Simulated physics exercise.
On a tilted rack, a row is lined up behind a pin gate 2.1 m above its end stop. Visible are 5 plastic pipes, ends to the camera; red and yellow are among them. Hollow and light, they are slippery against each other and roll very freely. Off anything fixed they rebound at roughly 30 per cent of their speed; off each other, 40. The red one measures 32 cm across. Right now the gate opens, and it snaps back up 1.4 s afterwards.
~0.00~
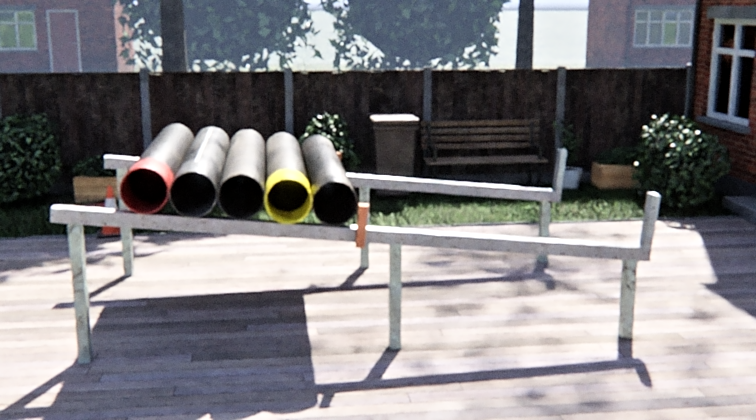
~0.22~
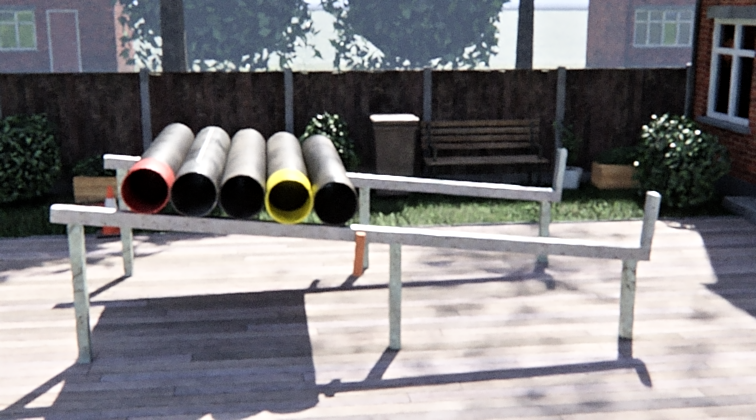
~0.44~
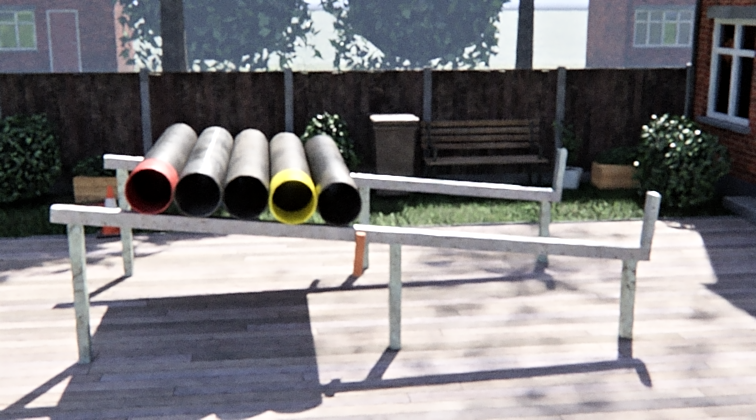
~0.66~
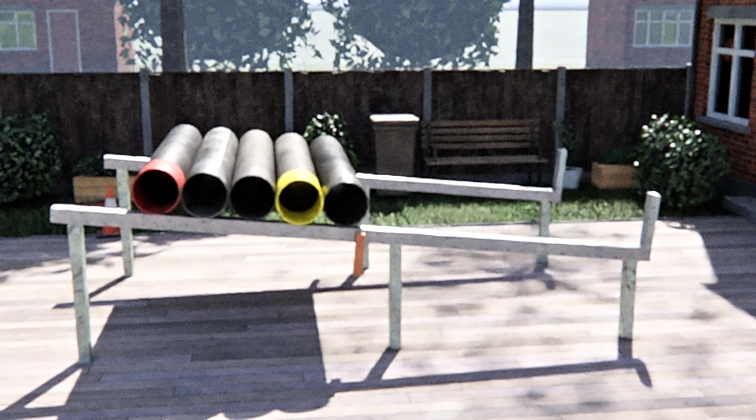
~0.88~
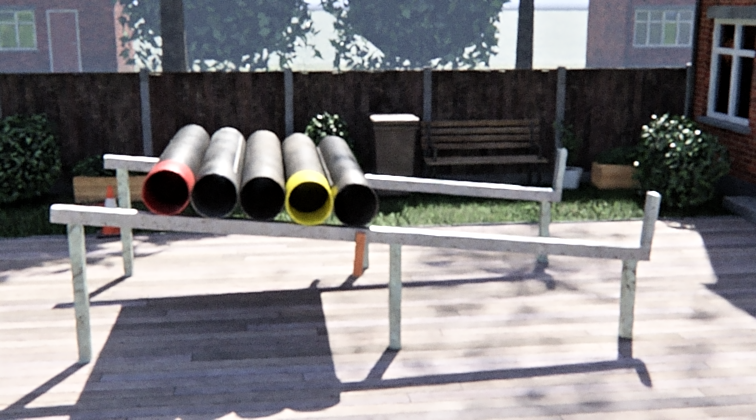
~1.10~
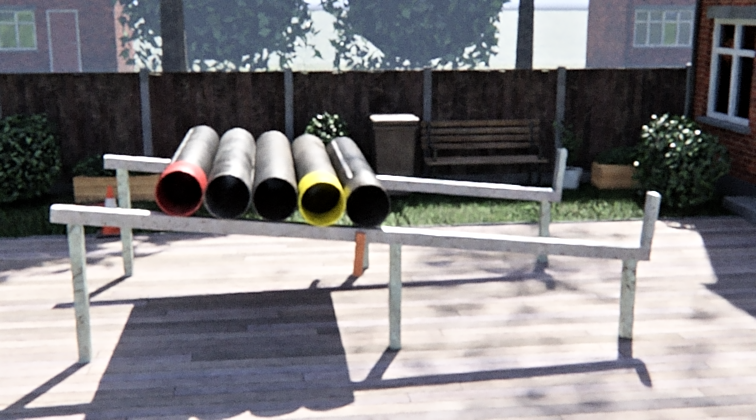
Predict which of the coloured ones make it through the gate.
As for red, it is caught; Yellow slips by.
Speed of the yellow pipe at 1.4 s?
Reading: Roughly 0.6 m/s.
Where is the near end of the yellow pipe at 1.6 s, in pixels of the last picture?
That would be about (359, 175) in pixels.
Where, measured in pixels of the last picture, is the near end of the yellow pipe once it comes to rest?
Rest position in the last view: About (585, 222).
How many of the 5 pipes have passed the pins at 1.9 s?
2.
Then, 1.4 s in, red is on the rails, 110 cm above the pins, rolling right; yellow is on the rails, 15 cm above the pins, rolling right; 1 of 5 has passed.
Then, 1.6 s in, red is on the rails, 100 cm above the pins, rolling right; yellow is in the air, 5 cm above the pins, rolling right; 1 of 5 has passed.
Then, 1.9 s in, red is on the rails, 85 cm above the pins, rolling left; yellow is on the rails, 10 cm below the pins, rolling right; 2 of 5 have passed.
In the end (3.5 s), red is on the rails, 85 cm above the pins; yellow is on the rails, 160 cm below the pins; 2 of 5 have passed.
